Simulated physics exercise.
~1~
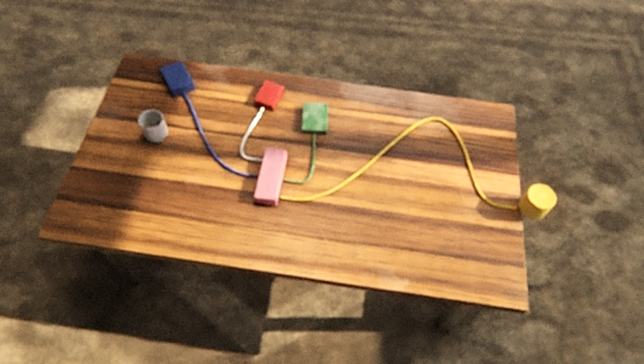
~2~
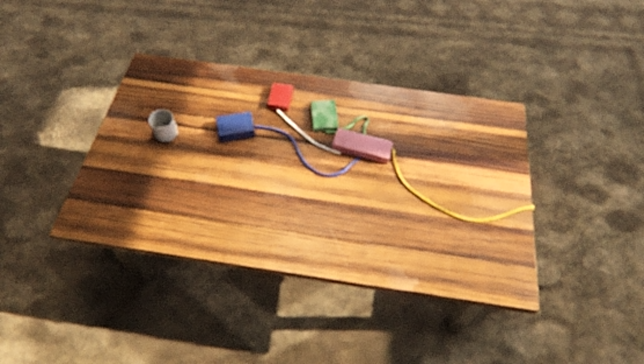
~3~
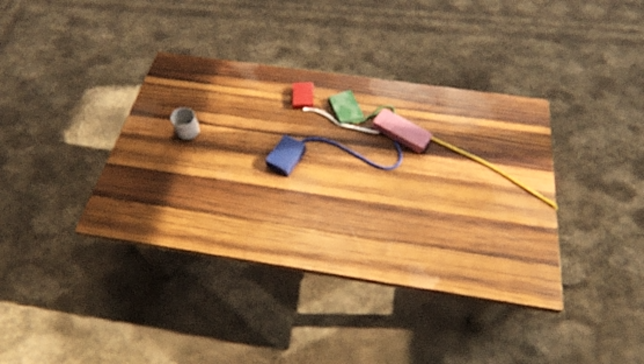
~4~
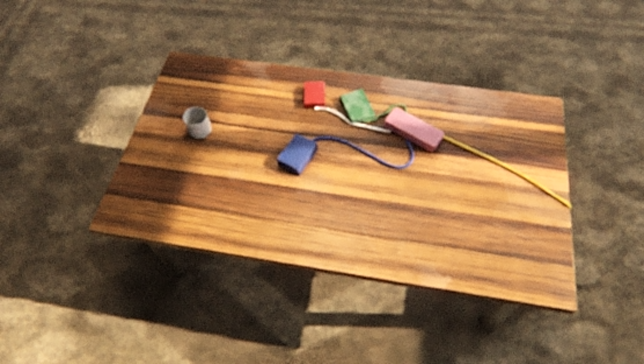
A yellow cylinder drops off the table's right edge, its cable dragging a pink strip and blue box.
